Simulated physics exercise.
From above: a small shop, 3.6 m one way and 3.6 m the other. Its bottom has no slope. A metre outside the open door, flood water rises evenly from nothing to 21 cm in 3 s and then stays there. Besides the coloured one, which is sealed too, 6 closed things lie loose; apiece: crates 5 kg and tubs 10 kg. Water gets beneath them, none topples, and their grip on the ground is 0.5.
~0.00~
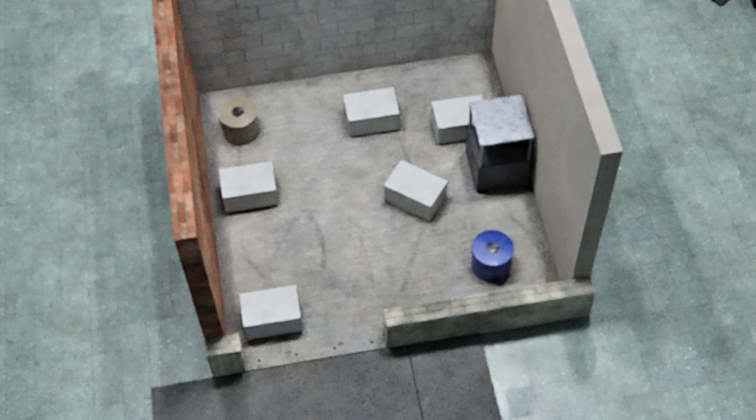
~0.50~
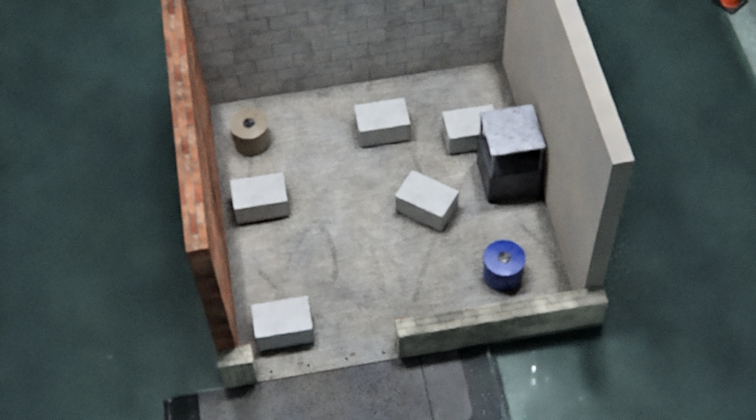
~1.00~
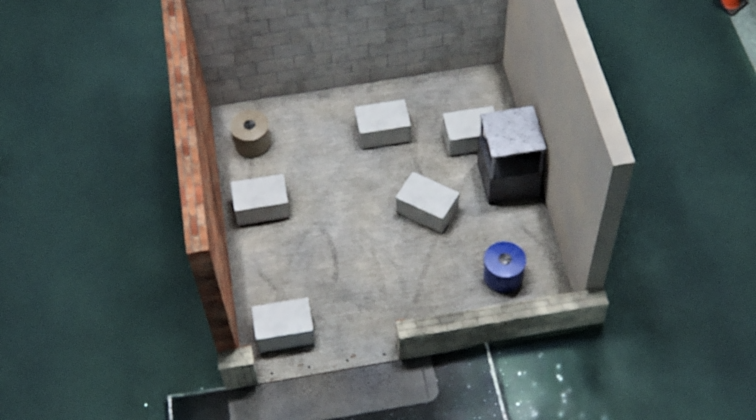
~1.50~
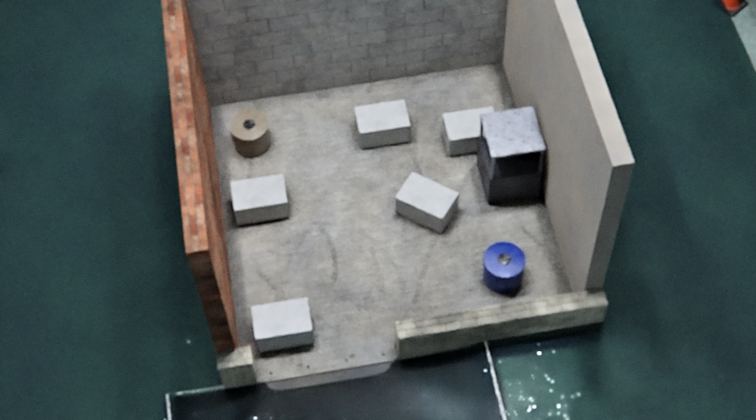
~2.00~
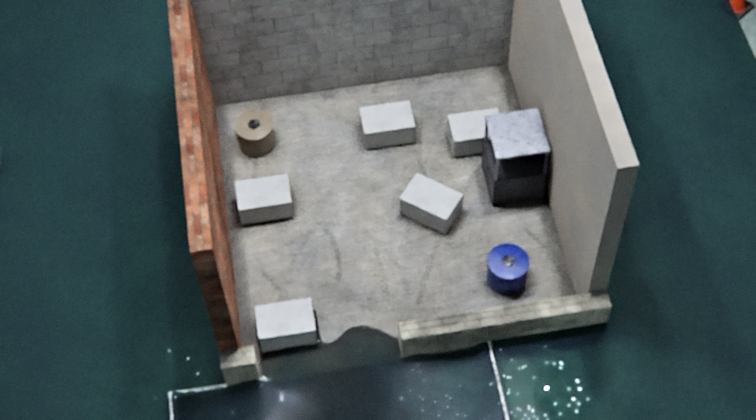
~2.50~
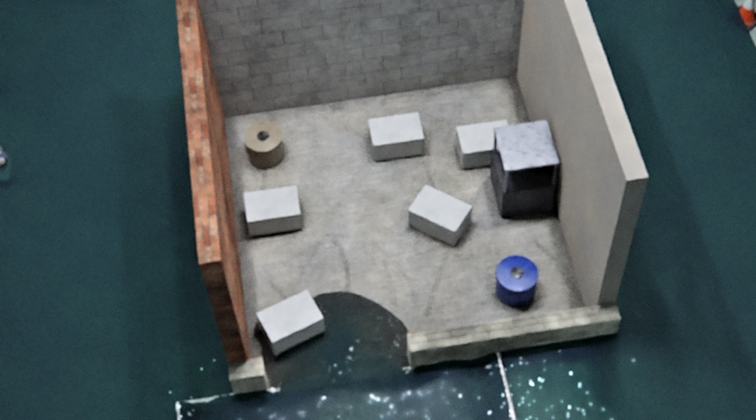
In a small shop seen from above, pale crates, a brown tub and a blue tub stand still on a dry floor while dark water spreads across the ground outside. The water covers the paving at the open doorway, then creeps inside in a rounded patch, and the crate nearest the doorway turns slightly.
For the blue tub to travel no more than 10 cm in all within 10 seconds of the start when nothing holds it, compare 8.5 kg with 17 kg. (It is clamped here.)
I expect that only the higher weight holds it.
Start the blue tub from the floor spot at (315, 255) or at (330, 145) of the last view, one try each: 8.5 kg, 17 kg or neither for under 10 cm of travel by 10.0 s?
In turn: Neither holds; neither holds.
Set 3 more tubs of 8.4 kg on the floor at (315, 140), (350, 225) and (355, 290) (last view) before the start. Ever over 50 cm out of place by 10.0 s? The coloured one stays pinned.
In turn: Over, more, past it.
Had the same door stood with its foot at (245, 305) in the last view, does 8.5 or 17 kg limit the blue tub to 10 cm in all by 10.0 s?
In that case neither weight holds it.
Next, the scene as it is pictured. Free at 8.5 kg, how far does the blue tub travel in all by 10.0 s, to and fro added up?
Some 20 cm in all.
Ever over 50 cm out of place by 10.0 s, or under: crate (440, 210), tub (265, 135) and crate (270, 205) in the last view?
In turn: More, more, more.
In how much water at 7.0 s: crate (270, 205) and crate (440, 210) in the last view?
About 13 and 7 cm.
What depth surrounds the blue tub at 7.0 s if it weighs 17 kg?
Roughly 1 cm.
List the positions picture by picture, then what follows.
The blue tub at (493, 248) rests on the ground; water covers 0.0 m2; 0 of 7 have shifted, in the first picture.
The blue tub at (504, 258) rests on the ground; 0.0 m2 under water; 0 of 7 have shifted, in the second picture.
The blue tub at (505, 259) rests on the ground; water covers 0.0 m2; 0 of 7 have shifted, in the third picture.
The blue tub at (504, 259), on the bottom; water covers 0.0 m2; 0 of 7 have shifted, in the fourth picture.
The blue tub at (508, 261) rests on the ground; 0.2 m2 under water; 0 of 7 have shifted, in the fifth picture.
The blue tub at (517, 273), on the bottom; water covers 1.0 m2; 1 of 7 have shifted, in the sixth picture.
After 3.5 s the blue tub would be 0 cm from its start with 8.5 kg and 0 cm from its start with 17 kg; 0 cm of water round it then.
After 4.5 s the blue tub would be 0 cm from its start with 8.5 kg and 0 cm from its start with 17 kg; 0 cm of water round it then.
After 7.0 s the blue tub would be 0 cm from its start with 8.5 kg and 0 cm from its start with 17 kg; 1 cm of water round it then.
After 10.0 s the blue tub would be 21 cm from its start with 8.5 kg and 3 cm from its start with 17 kg; 7 cm of water round it then.
